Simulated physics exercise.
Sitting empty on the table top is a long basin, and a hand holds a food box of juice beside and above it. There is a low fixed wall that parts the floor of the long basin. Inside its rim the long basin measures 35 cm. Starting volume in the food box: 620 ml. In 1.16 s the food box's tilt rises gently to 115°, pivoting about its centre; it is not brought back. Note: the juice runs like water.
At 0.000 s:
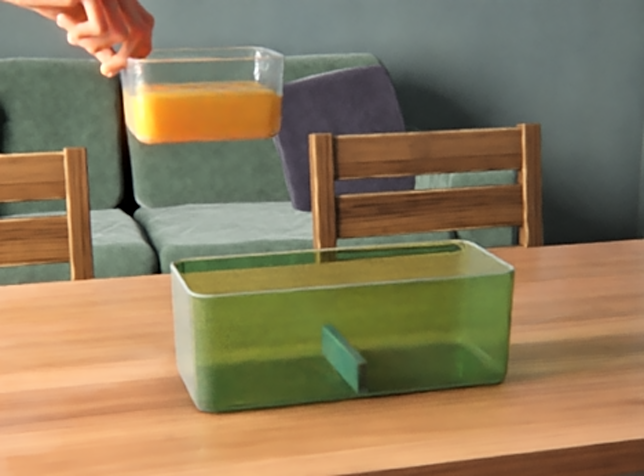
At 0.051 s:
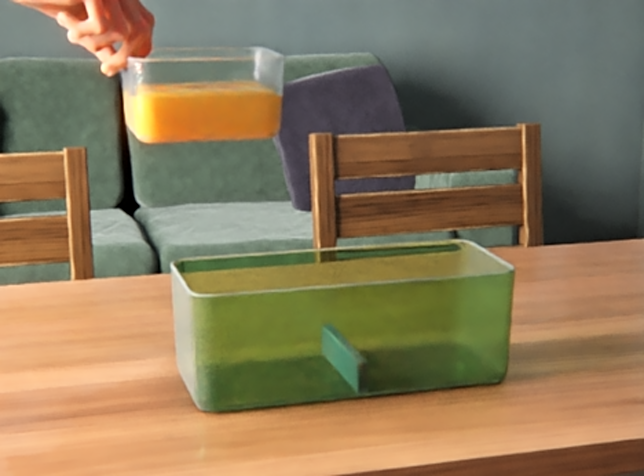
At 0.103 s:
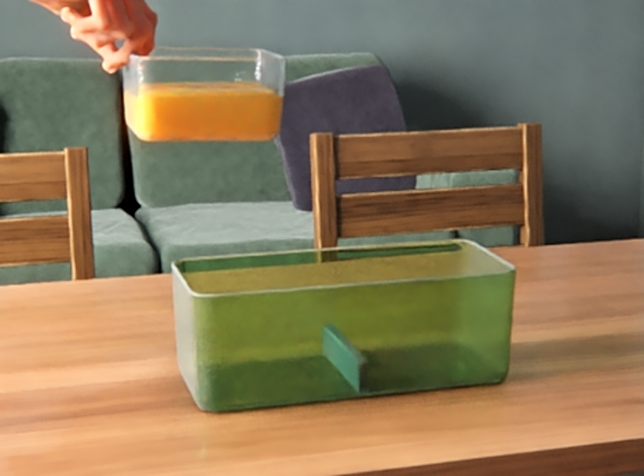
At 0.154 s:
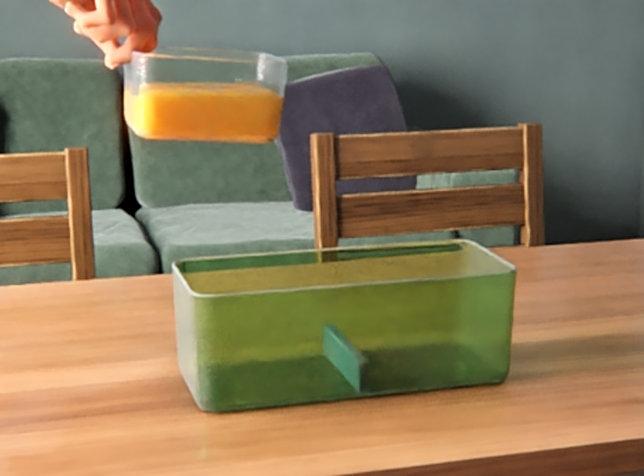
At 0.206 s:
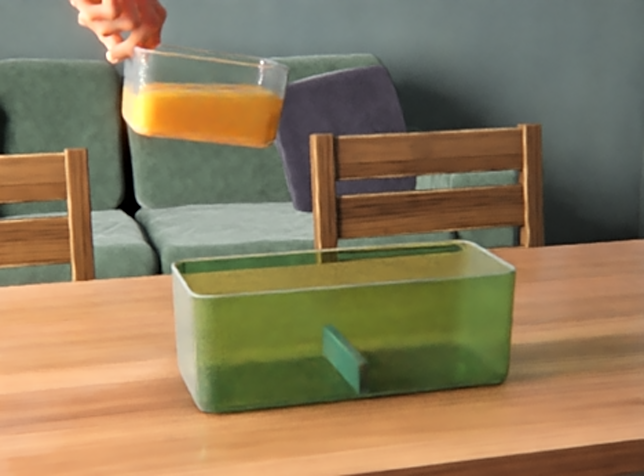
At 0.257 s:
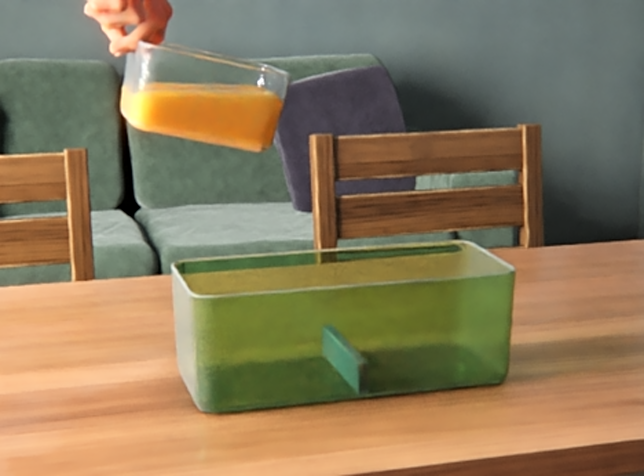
A hand gently tilting a clear food box of orange juice rightward above a long green basin on a wooden table.
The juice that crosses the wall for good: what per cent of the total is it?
It is about 42 per cent of the total.
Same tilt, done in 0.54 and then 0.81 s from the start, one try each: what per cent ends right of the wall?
The first try gives 25 percent and the second 30 percent.
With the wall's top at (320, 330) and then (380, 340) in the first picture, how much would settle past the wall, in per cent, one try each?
The first gives near 60 per cent and the second near 10 per cent.
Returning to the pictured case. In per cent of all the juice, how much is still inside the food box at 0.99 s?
I reckon near 8 per cent still sits there.
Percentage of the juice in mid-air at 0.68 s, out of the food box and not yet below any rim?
Some 42 % is the figure.
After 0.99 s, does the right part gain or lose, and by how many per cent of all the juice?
There is a rise of about 2.
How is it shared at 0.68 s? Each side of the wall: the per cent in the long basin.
Lab note: Left near 6 %, right near 0.
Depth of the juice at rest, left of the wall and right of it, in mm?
Left part about 16 mm deep, right part about 12 mm deep.
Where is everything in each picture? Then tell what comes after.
In the first frame, it leans 0°; its right rim is at (274, 54); the juice meets the walls at (130, 92) and (269, 87); the long basin's rim runs from (181, 280) to (492, 257); the wall's top is at (343, 344).
In the second frame, it leans 1°; its right rim is at (274, 55); the juice meets the walls at (130, 91) and (269, 87).
In the third frame, it leans 2°; its right rim is at (276, 57); the juice meets the walls at (131, 90) and (270, 88).
In the fourth frame, it leans 5°; its right rim is at (278, 60); the juice meets the walls at (132, 90) and (271, 88).
In the fifth frame, it leans 9°; its right rim is at (279, 66); the juice meets the walls at (131, 90) and (270, 90).
In the sixth frame, it leans 13°; its right rim is at (280, 73); the juice meets the walls at (130, 90) and (271, 90).
By 0.68 s the tilt is 73° and 53 per cent is still to pour, 6 is left of the wall and 0 right of it.
By 0.99 s the tilt is 109° and 8 per cent is still to pour, 37 is left of the wall and 40 right of it.
By 1.31 s the tilt is 115° and 0 per cent is still to pour, 57 is left of the wall and 42 right of it.
By 1.66 s the tilt is 115° and 0 per cent is still to pour, 56 is left of the wall and 42 right of it.
At rest 56 per cent lies left of the wall, 42 right of it and 1 outside.
